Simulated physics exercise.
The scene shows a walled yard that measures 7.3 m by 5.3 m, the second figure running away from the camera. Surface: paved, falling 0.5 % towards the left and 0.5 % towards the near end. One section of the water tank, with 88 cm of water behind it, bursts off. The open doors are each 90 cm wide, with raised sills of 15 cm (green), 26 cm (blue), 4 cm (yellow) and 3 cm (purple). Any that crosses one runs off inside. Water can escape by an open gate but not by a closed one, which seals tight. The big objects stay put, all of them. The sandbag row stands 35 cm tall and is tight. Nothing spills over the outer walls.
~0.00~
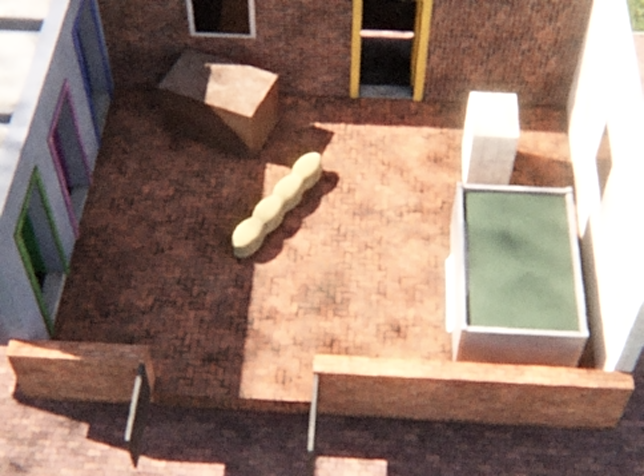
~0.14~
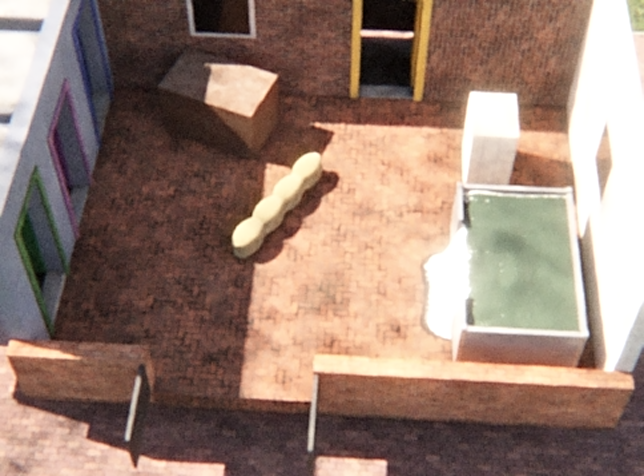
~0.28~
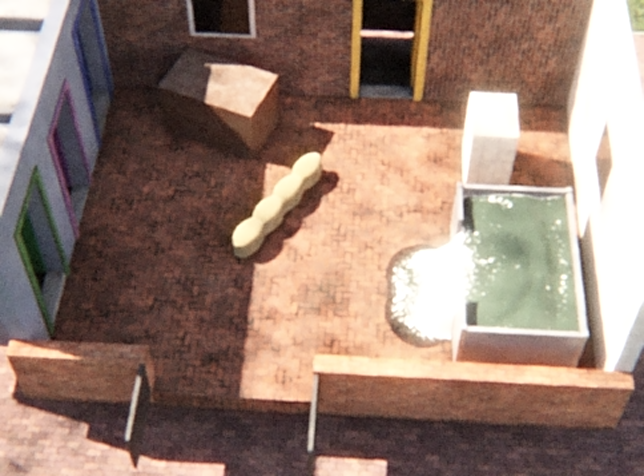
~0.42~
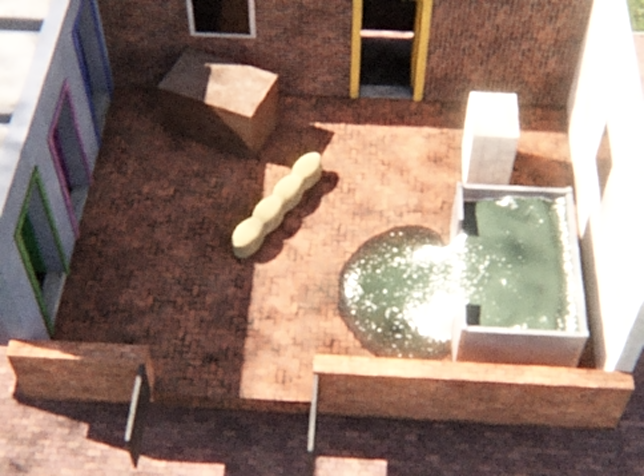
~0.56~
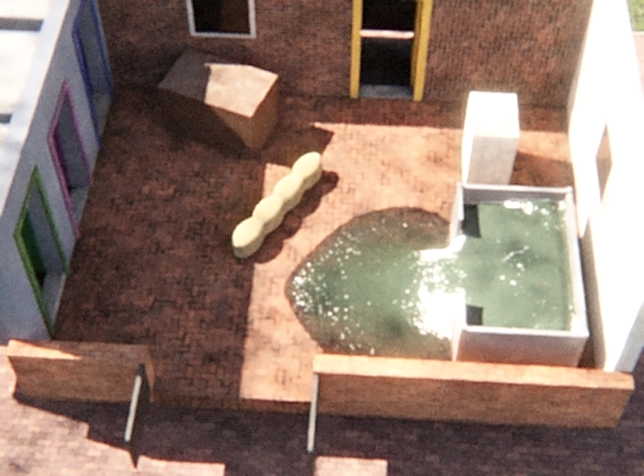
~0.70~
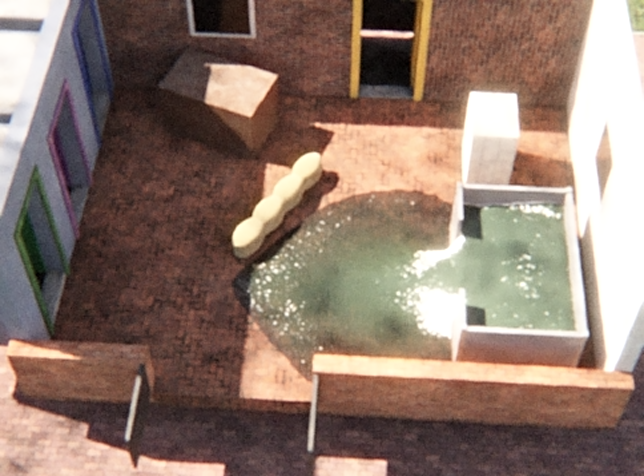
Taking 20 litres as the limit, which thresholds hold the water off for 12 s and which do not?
One by one: The green door lets in a larger amount than the limit; the blue door lets in a smaller amount than the limit; the yellow door lets in a larger amount than the limit; the purple door lets in a larger amount than the limit.
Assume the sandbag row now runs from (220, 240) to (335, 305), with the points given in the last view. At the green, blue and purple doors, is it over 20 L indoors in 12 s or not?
In that case green gets no more than allowed, blue gets more than allowed, purple gets more than allowed.
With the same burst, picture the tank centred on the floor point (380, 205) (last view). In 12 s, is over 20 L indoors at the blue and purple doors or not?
Blue door held, purple door exceeded.
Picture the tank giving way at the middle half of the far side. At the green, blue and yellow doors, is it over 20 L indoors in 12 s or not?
In that case, green door: Less than that, blue door: Less than that, yellow door: More than that.
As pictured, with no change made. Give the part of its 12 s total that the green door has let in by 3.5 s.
About 80%.
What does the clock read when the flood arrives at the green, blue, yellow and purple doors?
The front reaches green at 1.3 s, blue at 3.2 s, yellow at 2.4 s, purple at 1.8 s.
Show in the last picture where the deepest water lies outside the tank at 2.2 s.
Position: About (44, 371).
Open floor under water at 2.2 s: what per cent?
I'd say around 50 % is wet.
After 1.4 s water covers 45 % of the floor and is deepest (41 cm) near (263, 250); green door 14 cm at the sill, 0 L in, blue door not reached, yellow door not reached, purple door not reached.
After 2.2 s water covers 50 % of the floor and is deepest (44 cm) near (44, 371); green door 29 cm at the sill, 44 L in, blue door not reached, yellow door not reached, purple door 4 cm at the sill, 1 L in.
After 3.5 s water covers 65 % of the floor and is deepest (30 cm) near (44, 371); green door 22 cm at the sill, 111 L in, blue door 1 cm at the sill, 0 L in, yellow door 9 cm at the sill, 22 L in, purple door 8 cm at the sill, 4 L in.
After 7.0 s water covers 90 % of the floor and is deepest (19 cm) near (177, 110); green door 11 cm at the sill, 134 L in, blue door 17 cm at the sill, 0 L in, yellow door 7 cm at the sill, 54 L in, purple door 5 cm at the sill, 32 L in.
After 12.0 s water covers 95 % of the floor and is deepest (12 cm) near (49, 347); green door 9 cm at the sill, 134 L in, blue door 6 cm at the sill, 0 L in, yellow door 5 cm at the sill, 66 L in, purple door 8 cm at the sill, 107 L in.
